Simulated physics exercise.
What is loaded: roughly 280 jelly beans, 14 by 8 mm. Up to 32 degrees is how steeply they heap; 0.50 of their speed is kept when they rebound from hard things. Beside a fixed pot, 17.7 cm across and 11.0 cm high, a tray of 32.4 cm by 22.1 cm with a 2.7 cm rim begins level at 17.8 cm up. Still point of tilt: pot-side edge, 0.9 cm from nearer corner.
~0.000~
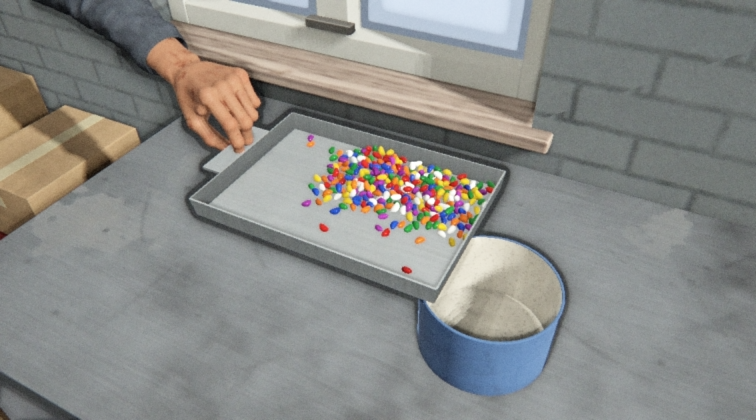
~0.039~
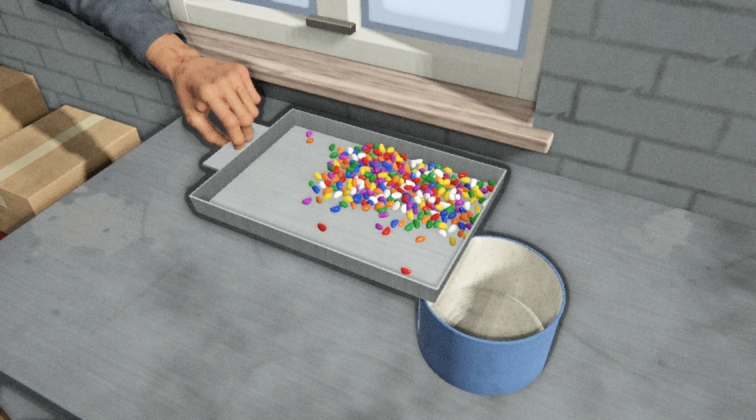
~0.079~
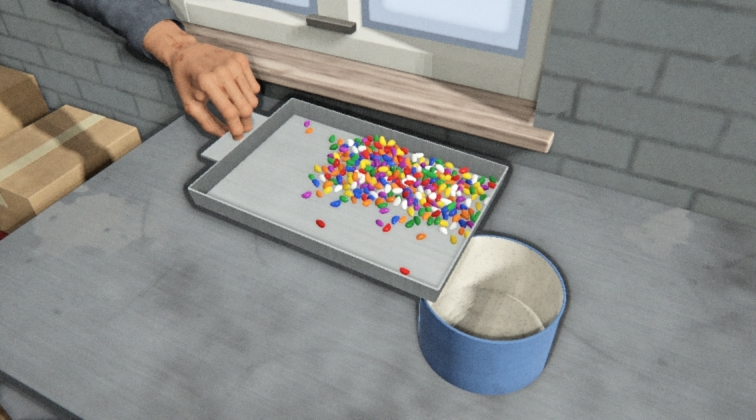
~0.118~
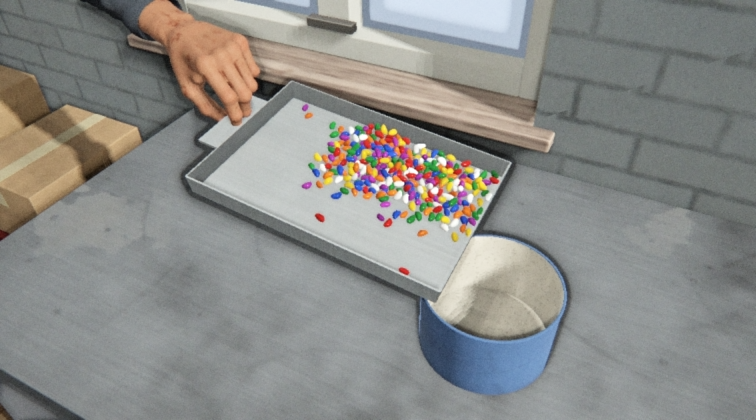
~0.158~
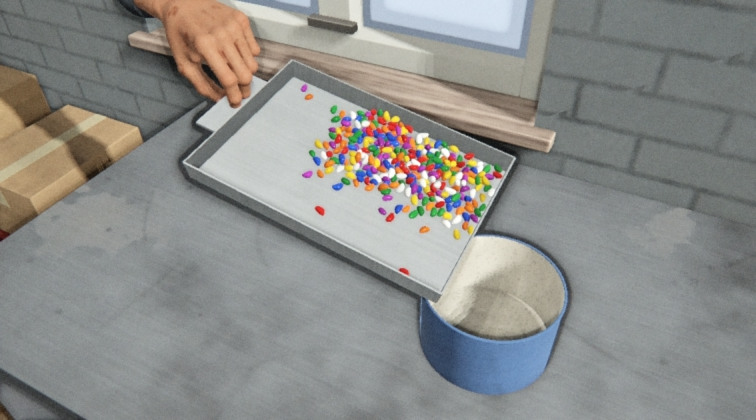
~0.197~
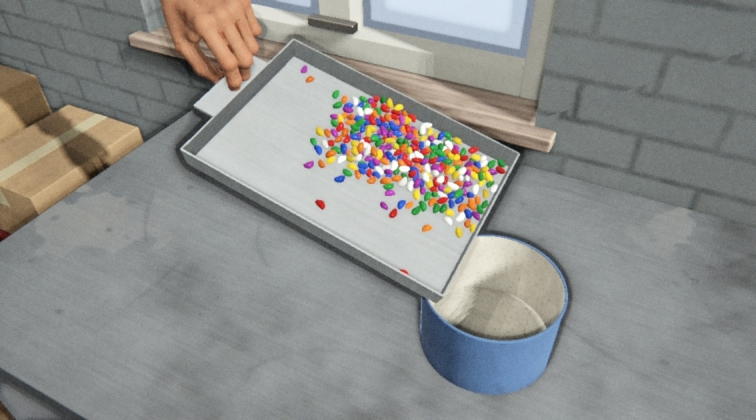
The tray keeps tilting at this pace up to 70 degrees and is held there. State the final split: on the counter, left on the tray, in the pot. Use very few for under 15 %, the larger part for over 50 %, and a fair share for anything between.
Counter: The larger part, left on the tray: A fair share, pot: Very few.
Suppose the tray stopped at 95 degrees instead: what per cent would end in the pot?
In that case some 0 per cent.
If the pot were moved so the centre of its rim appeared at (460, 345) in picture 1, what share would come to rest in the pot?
About 55 per cent.
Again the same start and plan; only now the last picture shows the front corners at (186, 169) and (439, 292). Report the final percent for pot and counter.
Pot 0, counter 75.
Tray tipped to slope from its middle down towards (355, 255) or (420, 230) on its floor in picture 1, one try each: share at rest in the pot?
Estimate: Some 0 % and some 30 % respectively.
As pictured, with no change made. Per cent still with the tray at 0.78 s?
Roughly 40 percent of the load, I'd say.
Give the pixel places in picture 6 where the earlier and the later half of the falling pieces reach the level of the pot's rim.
I'd mark about (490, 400) for the first half and about (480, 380) for the second.
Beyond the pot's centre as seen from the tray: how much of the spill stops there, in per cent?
Some 90 per cent.
After 0.39 s, tilt 46 degrees; the tray holds 100 %, the pot 0 %.
After 0.52 s, tilt 64 degrees; the tray holds 100 %, the pot 0 %.
After 0.78 s, tilt 70 degrees; the tray holds 40 %, the pot 0 %.
By 2.3 s all is still; counter 70 %, tray 30 %, pot 5 %.
